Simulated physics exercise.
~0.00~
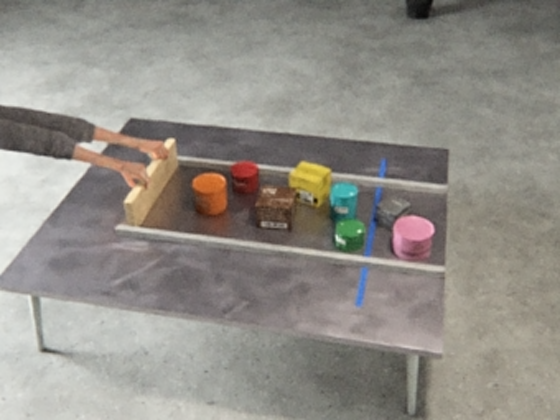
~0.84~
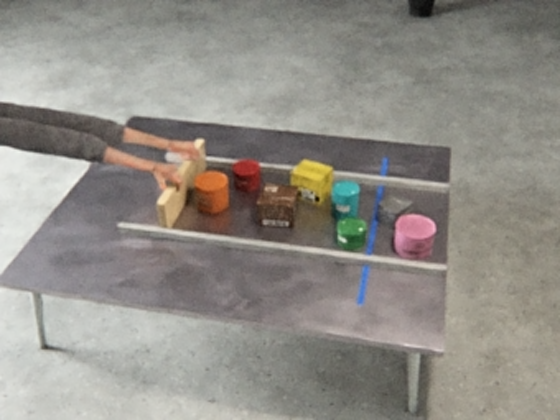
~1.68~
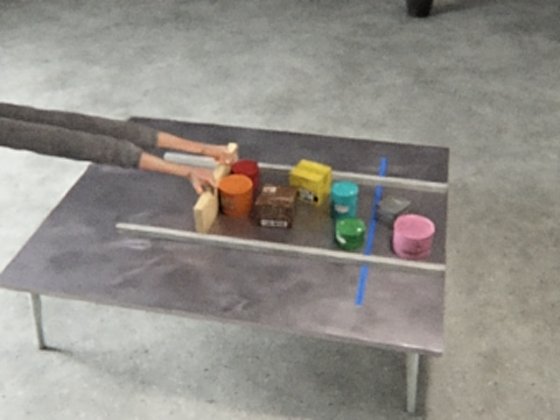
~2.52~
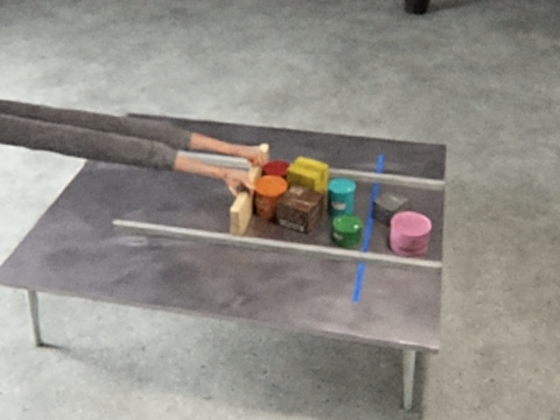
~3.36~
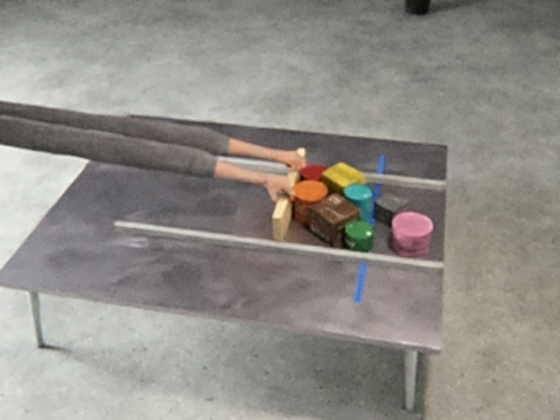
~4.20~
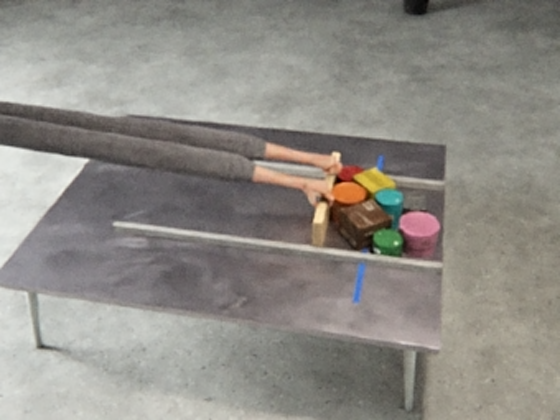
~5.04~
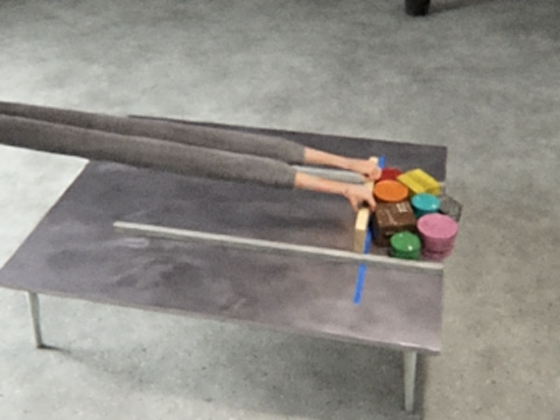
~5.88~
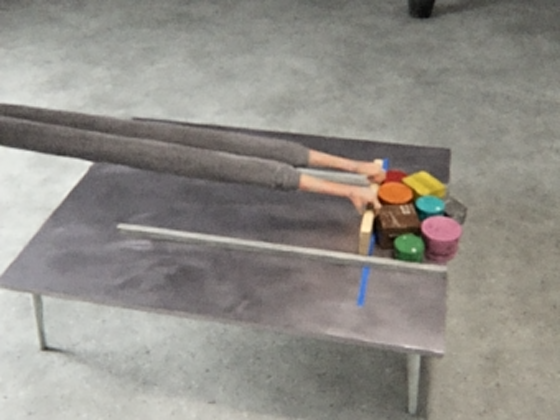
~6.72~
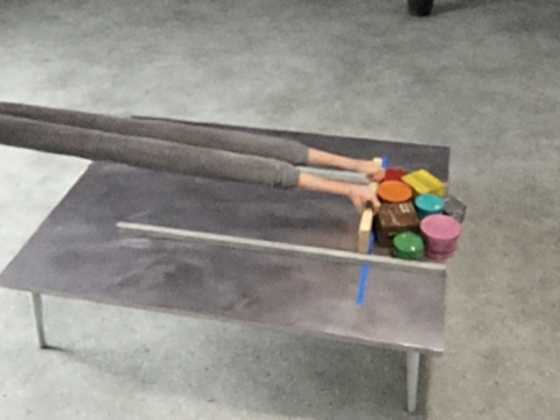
Hands pushing a plank rightward between two battens, gathering colourful tubs and boxes into a cluster that stays on the table's edge.
